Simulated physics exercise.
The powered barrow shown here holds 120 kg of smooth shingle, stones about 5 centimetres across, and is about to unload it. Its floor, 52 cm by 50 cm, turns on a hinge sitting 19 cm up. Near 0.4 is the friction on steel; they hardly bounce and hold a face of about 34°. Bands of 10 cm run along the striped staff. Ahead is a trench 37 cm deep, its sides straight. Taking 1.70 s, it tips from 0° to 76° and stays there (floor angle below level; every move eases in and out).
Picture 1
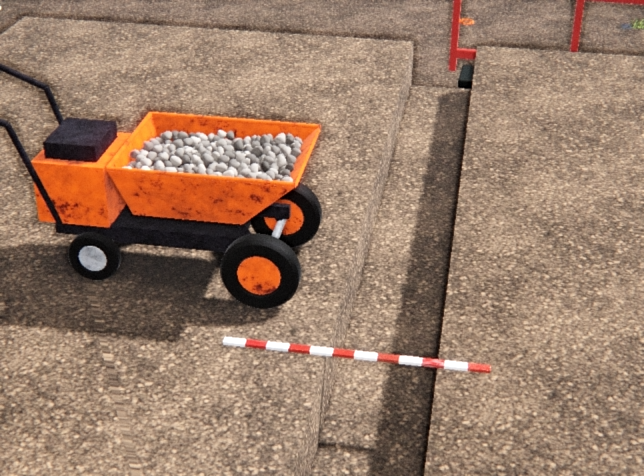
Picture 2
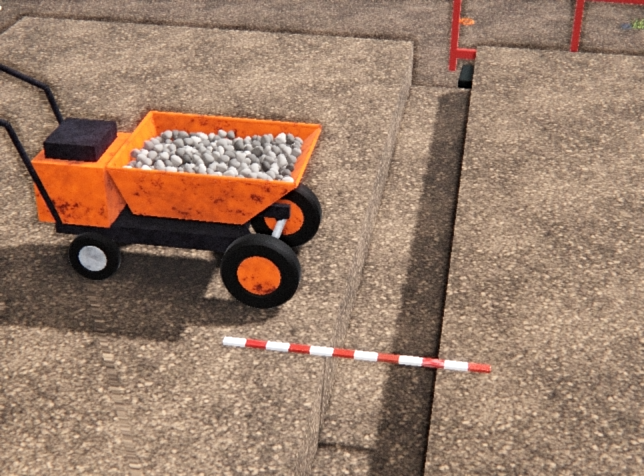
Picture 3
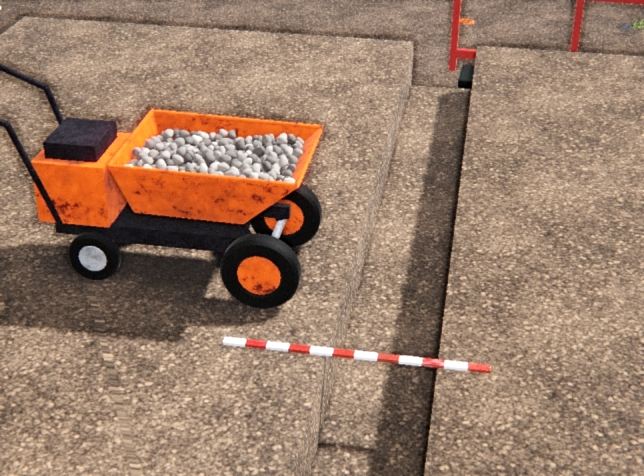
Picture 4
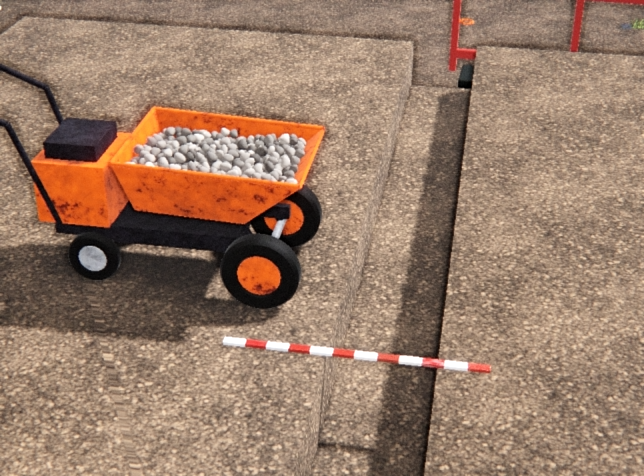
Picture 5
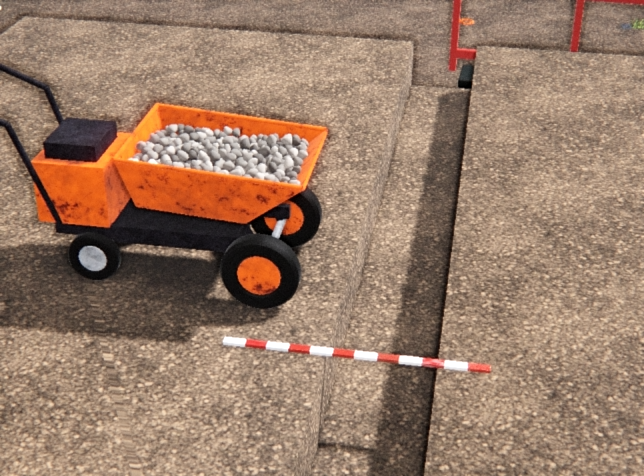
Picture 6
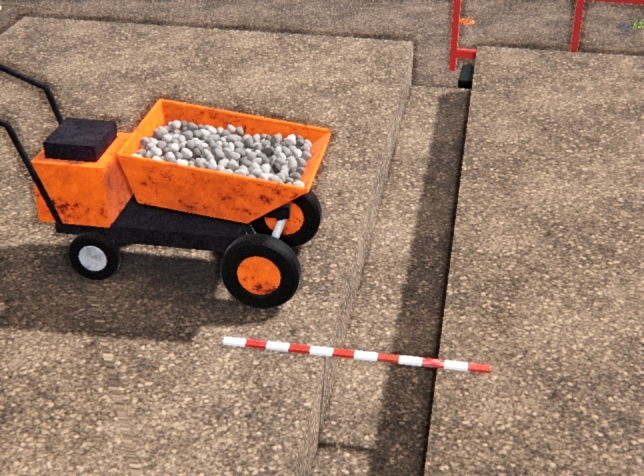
An orange powered barrow loaded with smooth grey and white stones stands at left on brown, gritty ground, seen from above and to one side by a camera that stays still. To its right runs a straight-sided, shadowed trench, with a red-and-white striped staff lying near and across it and red rails behind. The tray sits level at first, then slowly tilts slightly down toward the right, its rear rising, while the wheels stay put.
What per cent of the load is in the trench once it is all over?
95 %.
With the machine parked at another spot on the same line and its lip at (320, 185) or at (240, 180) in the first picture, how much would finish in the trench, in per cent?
Roughly 65 per cent, then 100 per cent.
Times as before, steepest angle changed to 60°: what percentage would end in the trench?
Near 90 per cent then.
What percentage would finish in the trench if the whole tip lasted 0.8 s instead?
About 90 percent, I'd say.
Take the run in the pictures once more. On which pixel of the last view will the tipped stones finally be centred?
Resting centre: About (409, 341).
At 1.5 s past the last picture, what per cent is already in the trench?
Roughly 85% by that time.
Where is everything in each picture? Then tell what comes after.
The first picture shows lip at (296, 185), floor tilted 0°, highest stones at (275, 146).
In the second picture, the tray is at 0°, its lip at (296, 185); the top of the load is at (276, 146).
In the third picture, the tray is at 1°, its lip at (298, 186); the top of the load is at (274, 148).
In the fourth picture, the tray is at 2°, its lip at (300, 187); the top of the load is at (247, 147).
The fifth picture shows lip at (303, 188), floor tilted 4°, highest stones at (207, 144).
In the sixth picture, the tray is at 6°, its lip at (307, 190); the top of the load is at (193, 140).
Then, 1.0 s after the last picture the floor is at 64°, 91 % in the tray, 9 % in the trench; the foremost stones are at (411, 274).
Then, 1.5 s after the last picture the floor is at 76°, 11 % in the tray, 85 % in the trench, 5 % past the trench; the foremost stones are at (517, 285).
Then, 1.9 s after the last picture the floor is at 76°, 0 % in the tray, 95 % in the trench, 5 % past the trench; the foremost stones are at (559, 273).
Then, 3.8 s after the last picture the floor is at 76°, 0 % in the tray, 95 % in the trench, 5 % past the trench; the foremost stones are at (569, 270).
